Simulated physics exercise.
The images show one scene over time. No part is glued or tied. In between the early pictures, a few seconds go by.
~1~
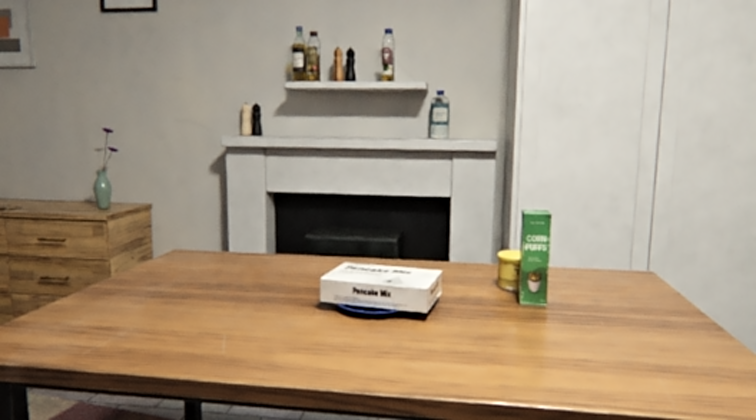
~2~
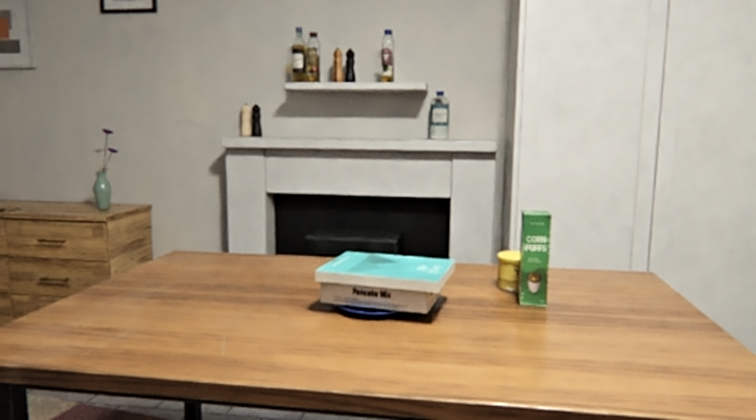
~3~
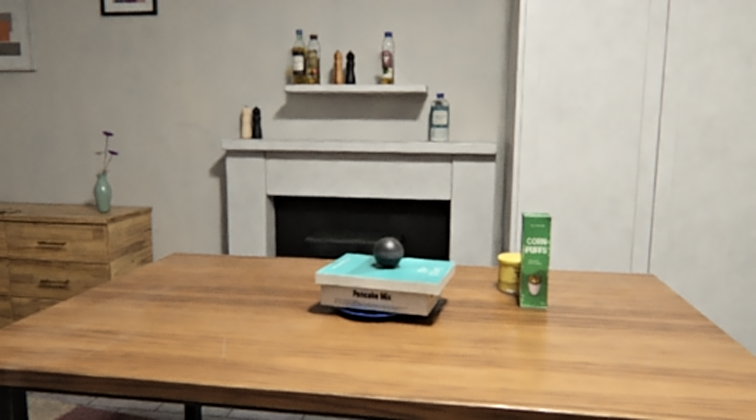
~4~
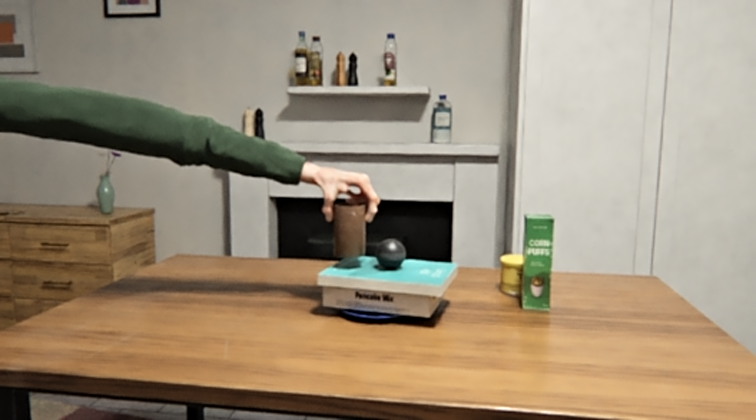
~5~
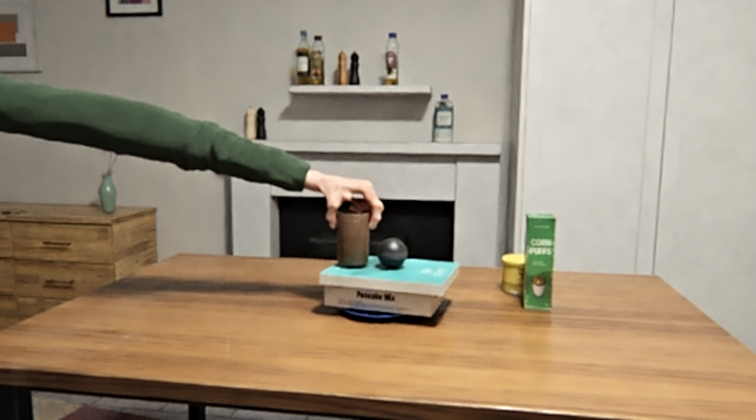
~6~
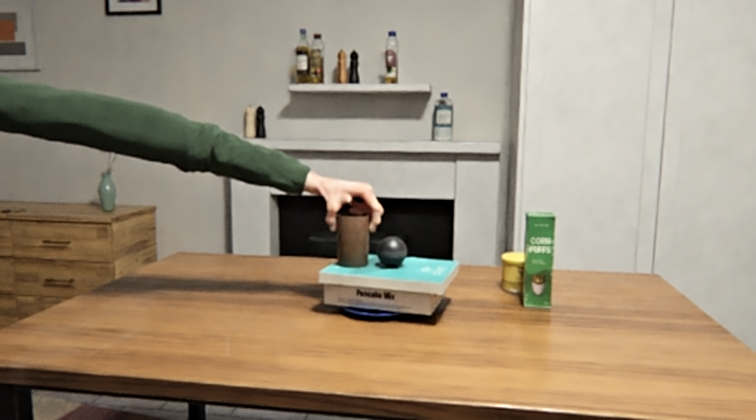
The clip opens on a pancake mix box on a wooden table, with a yellow tub and green carton to the right. A teal layer appears on top of the box, then a black ball. A green-sleeved arm reaches in from the left and lowers a brown cup beside the ball, keeping hold of it.
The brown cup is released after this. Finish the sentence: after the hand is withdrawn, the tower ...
The tower stays upright.
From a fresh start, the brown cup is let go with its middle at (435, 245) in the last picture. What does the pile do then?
It stays stable.
Then, 0.20 s after the last picture, nothing has stirred.
Then, 1.20 s after the last picture, brown cup resting near (353, 240).
Then, 2.10 s after the last picture, things are still on the move.
Then, 2.70 s after the last picture, nothing has stirred.
At rest, all 7 in place. Seen from the same camera at the end, brown cup near (353, 240). The pile holds.
